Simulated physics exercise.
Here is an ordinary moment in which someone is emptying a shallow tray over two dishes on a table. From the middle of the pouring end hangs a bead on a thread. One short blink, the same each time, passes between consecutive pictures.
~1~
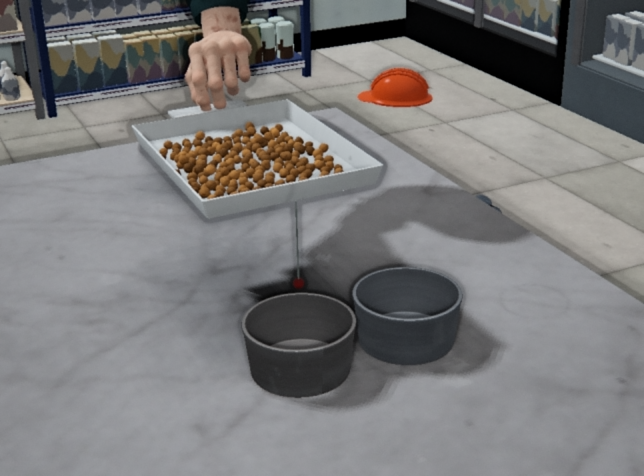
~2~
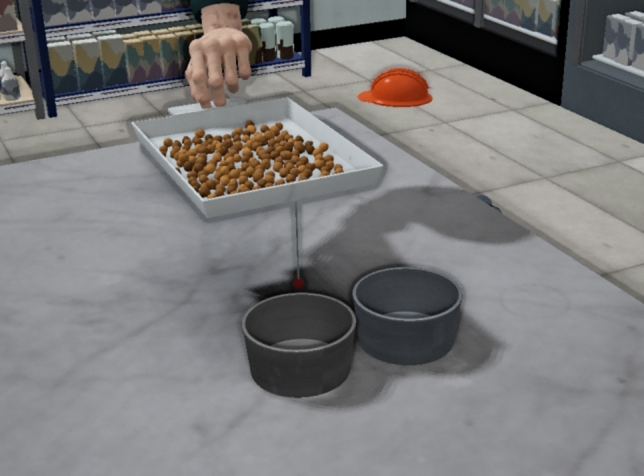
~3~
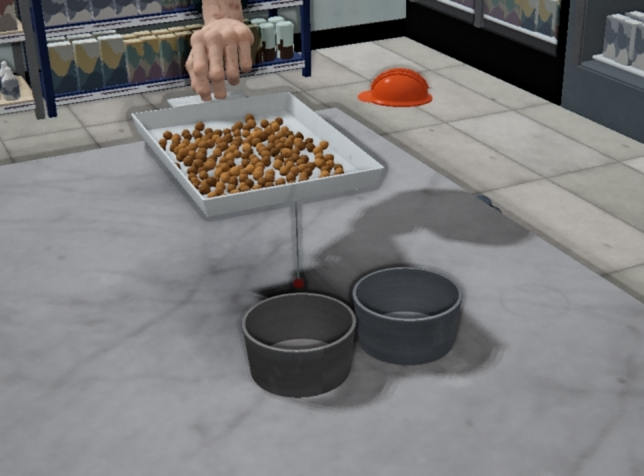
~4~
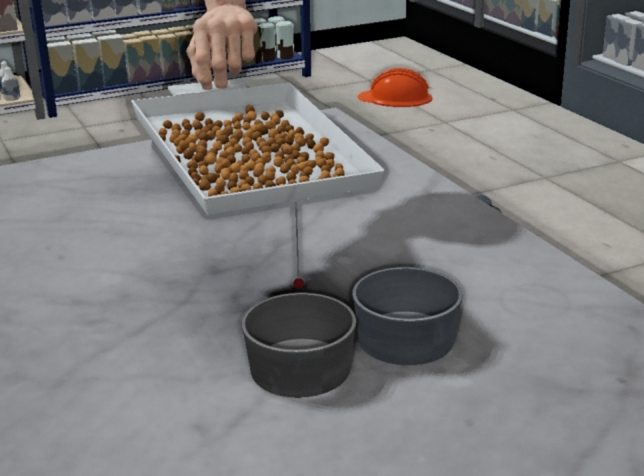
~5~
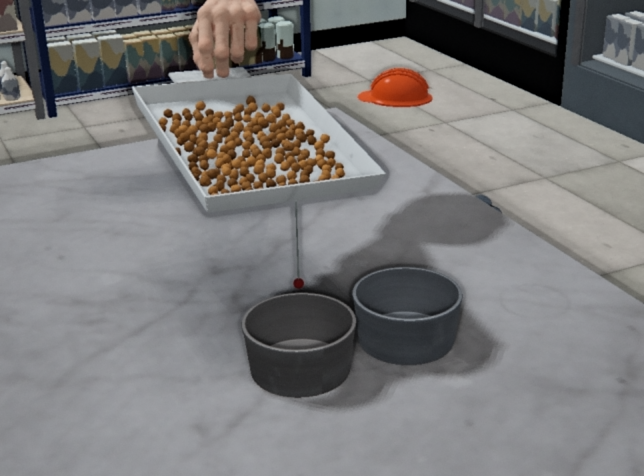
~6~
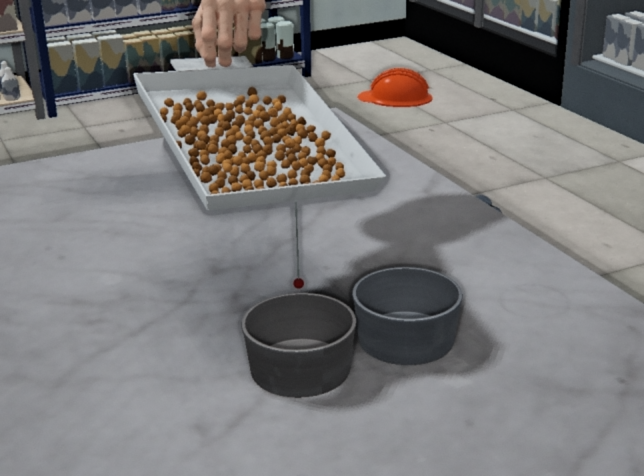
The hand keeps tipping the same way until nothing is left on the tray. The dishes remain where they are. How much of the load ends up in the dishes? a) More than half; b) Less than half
(a) More than half.
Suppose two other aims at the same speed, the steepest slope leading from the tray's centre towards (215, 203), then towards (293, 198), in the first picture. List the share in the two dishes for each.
Near 20 % and 70 %.
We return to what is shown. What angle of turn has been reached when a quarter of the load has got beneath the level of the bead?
It is at around 110 degrees by then.
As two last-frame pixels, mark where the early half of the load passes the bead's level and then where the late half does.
The early half goes through (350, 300), the late half through (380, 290).
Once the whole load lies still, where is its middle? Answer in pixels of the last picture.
I'd say the middle ends up at about (385, 345).
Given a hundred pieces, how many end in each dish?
Roughly: Left 30 %, right 50 %.
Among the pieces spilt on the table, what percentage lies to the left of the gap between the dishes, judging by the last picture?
Roughly 40 percent.
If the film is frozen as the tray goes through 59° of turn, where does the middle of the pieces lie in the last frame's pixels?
I'd put it at about (299, 140).
Soon, tray tipped steeply; all on the tray.
A while on, tray tipped right over; all on the tray.
Towards the end, tray tipped past a quarter turn; about a quarter in the left dish; about half in the right dish; about a quarter outside both.
Finally, tray tipped past a quarter turn; about a quarter in the left dish; about half in the right dish; about a quarter outside both.
